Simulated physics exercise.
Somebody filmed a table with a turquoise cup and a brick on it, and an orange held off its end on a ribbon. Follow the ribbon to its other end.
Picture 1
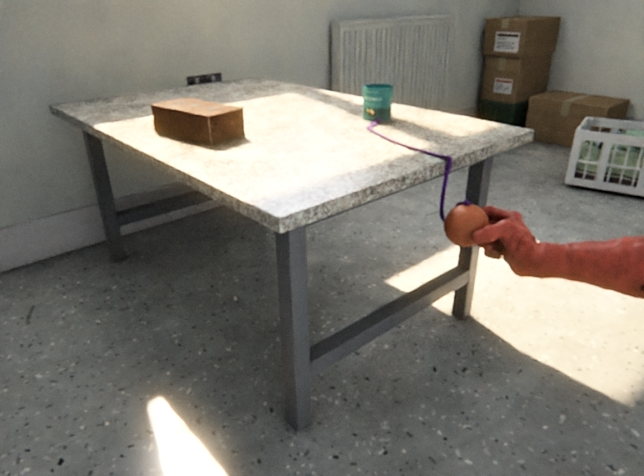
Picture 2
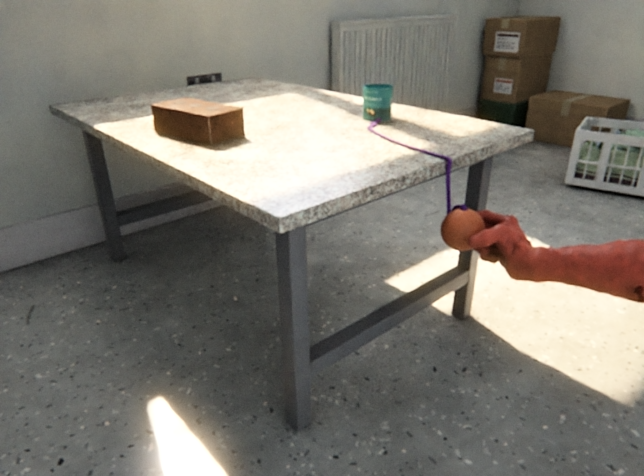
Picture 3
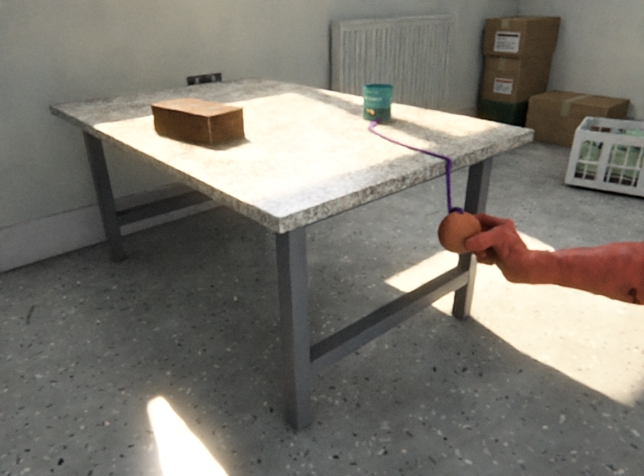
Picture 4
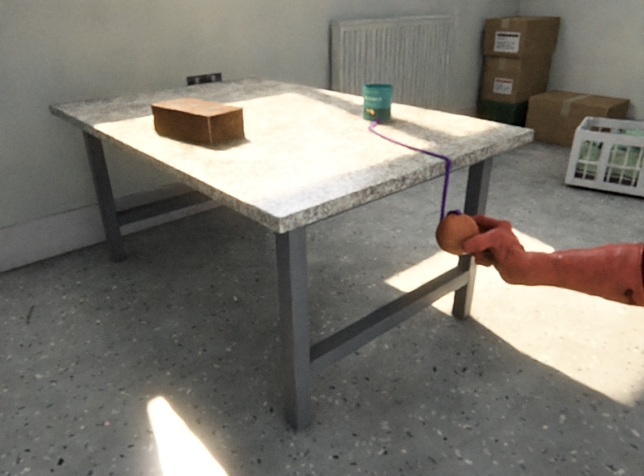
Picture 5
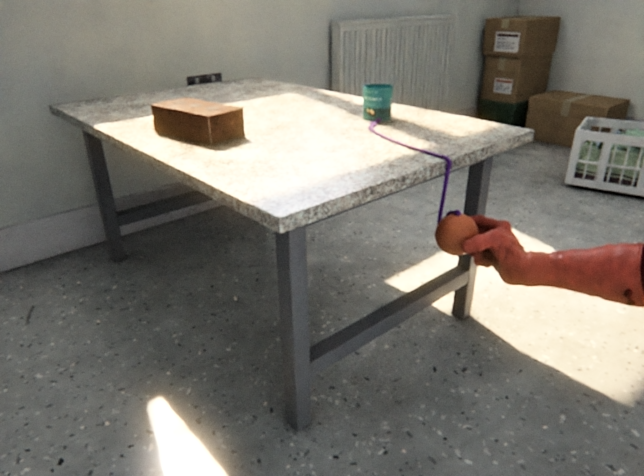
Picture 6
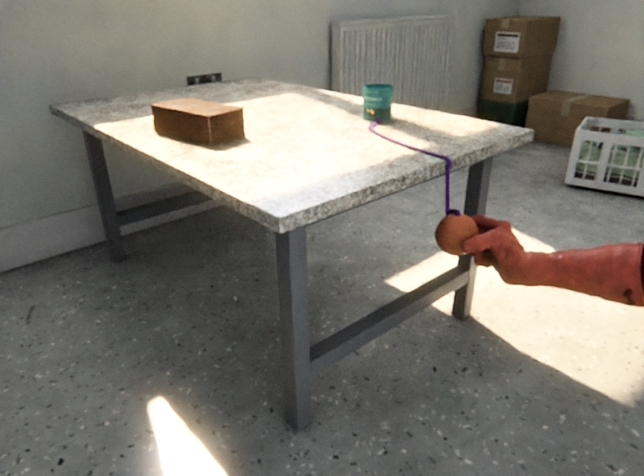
In a pale room with a speckled floor, a stone-topped table with grey metal legs is seen from slightly above one corner. A brown brick sits on the left of the top and a turquoise cup farther back on the right, a purple ribbon running from it over the edge to an orange ball-like object. A hand at right holds this and shifts it slightly left and down, then keeps nearly still.
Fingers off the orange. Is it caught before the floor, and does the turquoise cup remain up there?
The orange reaches the floor. The turquoise cup gets pulled over the edge.
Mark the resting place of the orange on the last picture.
Near (482, 393).
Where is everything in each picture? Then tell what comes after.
The first frame shows orange (466, 225); brick (196, 105); turquoise cup (378, 86).
The second frame shows orange (463, 230).
The third frame shows orange (459, 233).
The fourth frame shows orange (457, 234); ribbon through (381, 135) (425, 152).
The fifth frame shows orange (456, 235); ribbon through (382, 135) (425, 152).
The sixth frame shows orange (456, 235); brick (196, 105); turquoise cup (378, 86); ribbon tied to the cup, with little slack.
Then, 0.38 s later than the last view, orange on the floor near (438, 378); brick as before; cup tugged along near (449, 127).
Then, 0.68 s later than the last view, orange on the floor near (439, 371); brick as before; cup down on the floor.
Finally, orange on the floor near (482, 393); brick as before; cup down on the floor. The orange lands on the floor and the turquoise cup follows it down.
